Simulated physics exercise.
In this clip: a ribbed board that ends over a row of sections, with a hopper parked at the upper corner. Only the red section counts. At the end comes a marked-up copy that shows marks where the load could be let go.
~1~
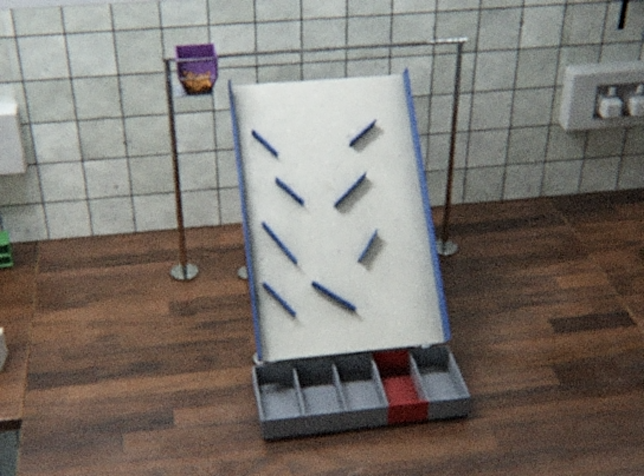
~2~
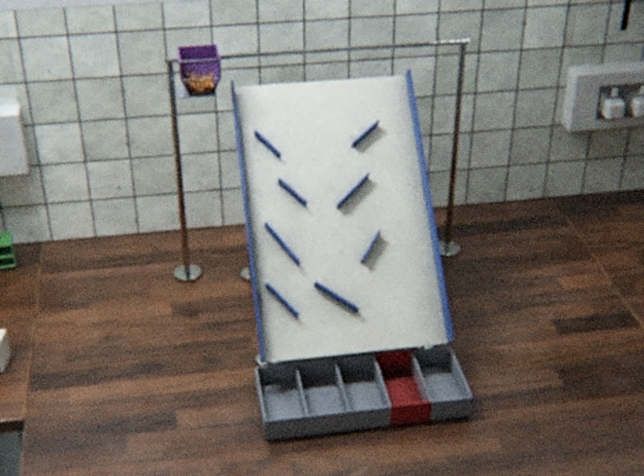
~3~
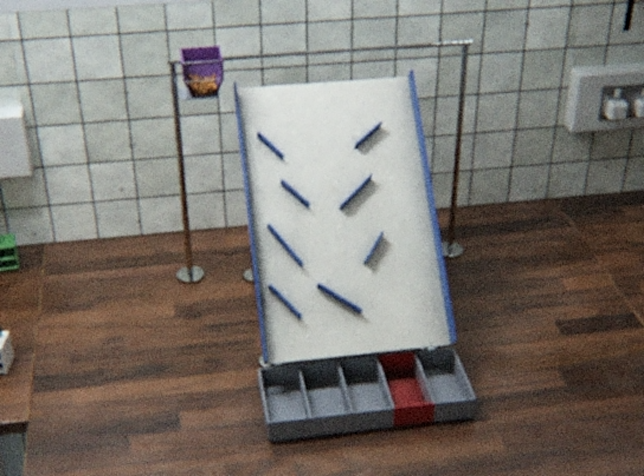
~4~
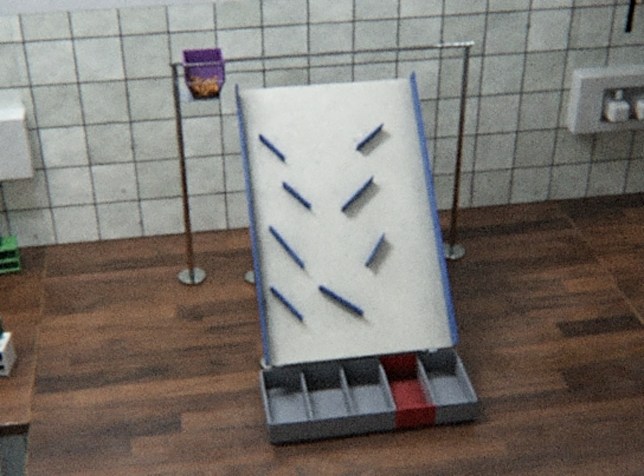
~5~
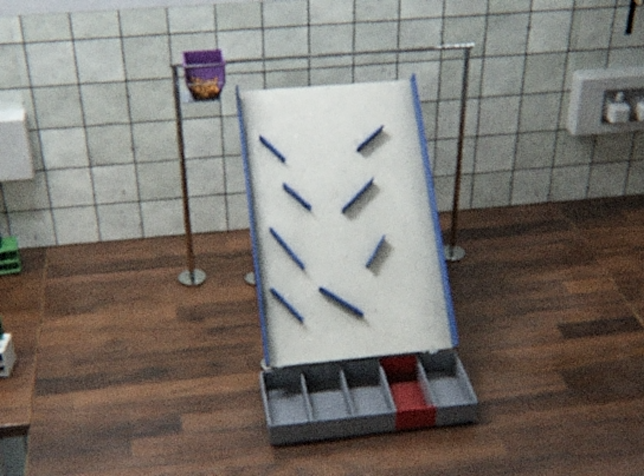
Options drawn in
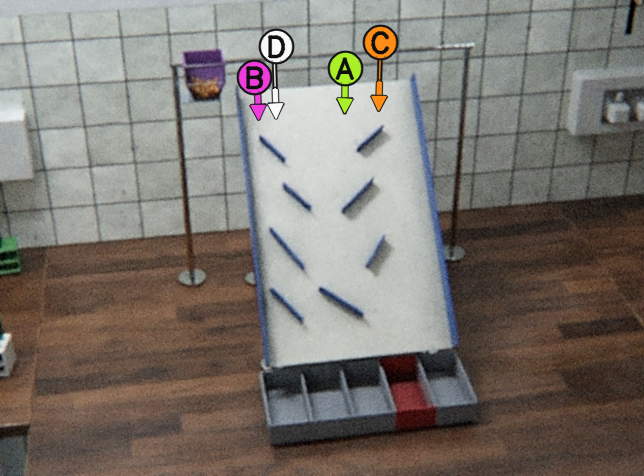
The camera drifts very slightly, shifting the view a little, while nothing in the scene itself moves. Seen from the front and slightly above, a pale, blue-edged board with short blue ribs leans on a brown wooden surface before a white tiled wall. A purple hopper holding orange-brown pieces hangs from a metal rail at upper left, and five sections, one red, the rest grey, line the board's foot.
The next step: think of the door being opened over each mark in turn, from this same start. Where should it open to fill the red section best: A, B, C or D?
D is best.
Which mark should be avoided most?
Here it is mark C.
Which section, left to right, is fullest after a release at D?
It is the fourth one.
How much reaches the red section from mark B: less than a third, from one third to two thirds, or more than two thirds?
It is from one third to two thirds.
On the marked copy, mark A meets the board at (344, 107); mark B meets the board at (258, 114); mark C meets the board at (378, 105); mark D meets the board at (275, 112).
With A, close to half in the red section, close to half in other sections.
With B, close to half in the red section, close to half in other sections, only a few outside the box.
With C, close to a third in the red section, close to half in other sections, a small share outside the box.
With D, the bulk in the red section, close to a quarter in other sections.
